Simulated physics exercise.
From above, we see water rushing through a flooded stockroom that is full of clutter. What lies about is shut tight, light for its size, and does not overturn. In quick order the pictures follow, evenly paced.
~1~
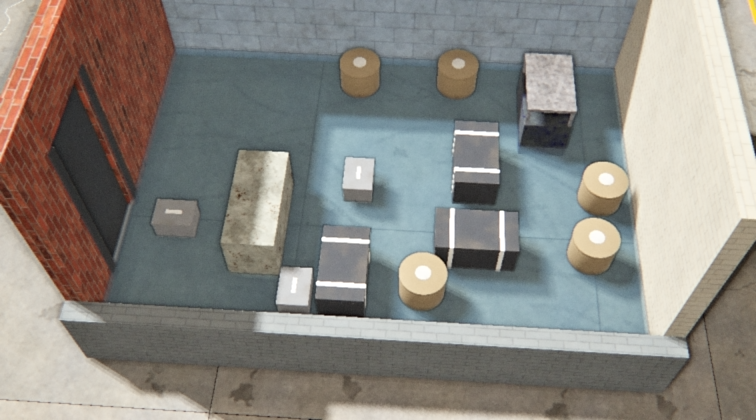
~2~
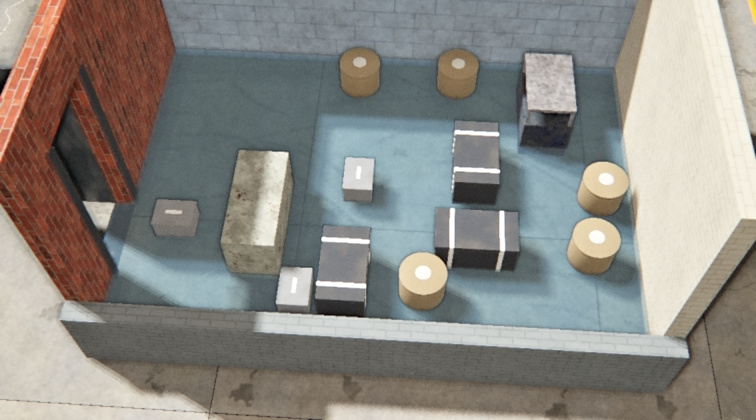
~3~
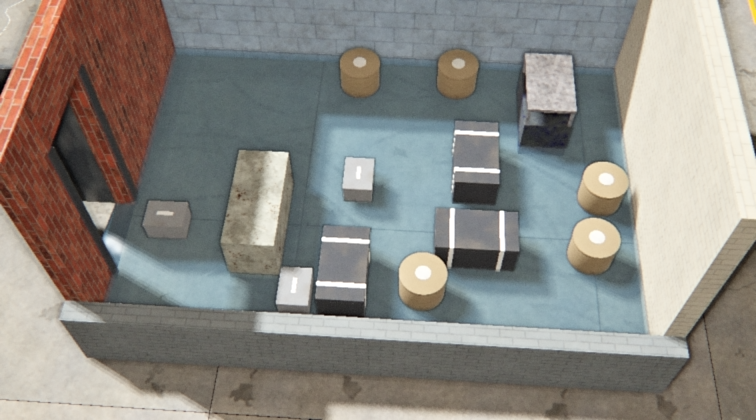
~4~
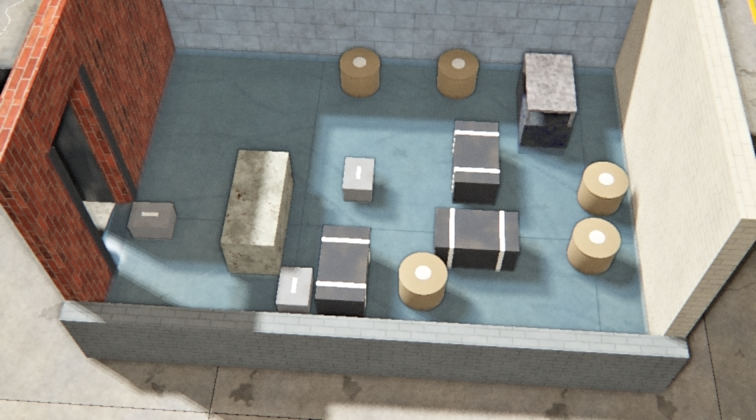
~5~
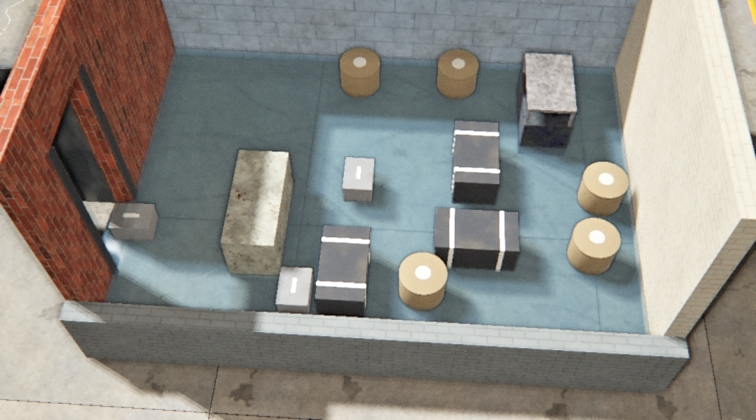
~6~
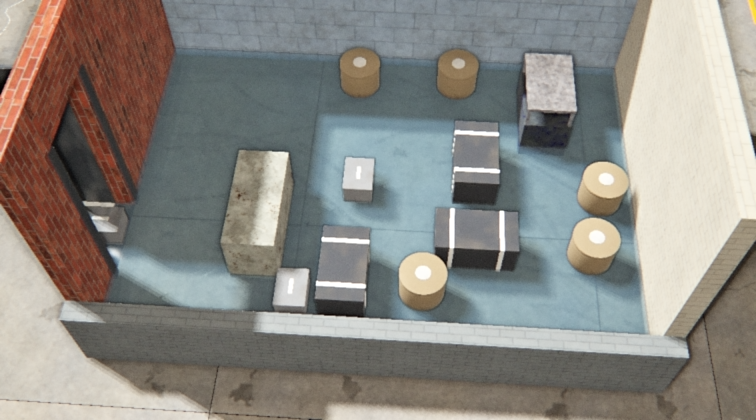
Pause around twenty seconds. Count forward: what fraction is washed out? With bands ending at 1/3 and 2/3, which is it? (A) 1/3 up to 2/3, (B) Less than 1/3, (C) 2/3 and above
B, less than 1/3.
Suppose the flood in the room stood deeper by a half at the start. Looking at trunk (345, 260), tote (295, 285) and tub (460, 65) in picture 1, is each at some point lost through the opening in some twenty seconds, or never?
Well, in turn they're not removed, removed and not removed.
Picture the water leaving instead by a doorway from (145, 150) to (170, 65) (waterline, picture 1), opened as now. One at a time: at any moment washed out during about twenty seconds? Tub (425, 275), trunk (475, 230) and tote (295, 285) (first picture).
Taking each in turn, I'd say stuck within, stuck within and carried off.
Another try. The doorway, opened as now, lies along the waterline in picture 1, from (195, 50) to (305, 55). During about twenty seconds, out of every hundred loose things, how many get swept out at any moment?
My figure is 50 in a hundred.
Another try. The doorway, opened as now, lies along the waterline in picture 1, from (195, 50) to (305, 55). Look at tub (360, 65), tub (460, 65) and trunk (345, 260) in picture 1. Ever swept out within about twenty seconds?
Following that order: Escaped; escaped; remains behind.
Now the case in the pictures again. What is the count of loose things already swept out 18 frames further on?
2.
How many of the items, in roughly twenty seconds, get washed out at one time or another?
3 in total.
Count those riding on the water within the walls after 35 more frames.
9 in all.
A moment on, 1 of 11 are out; 10 afloat.
Next, 2 of 11 are out; 9 afloat.
Later, 2 of 11 are out; 9 afloat.
In the end, 3 of 11 are out; 8 afloat.
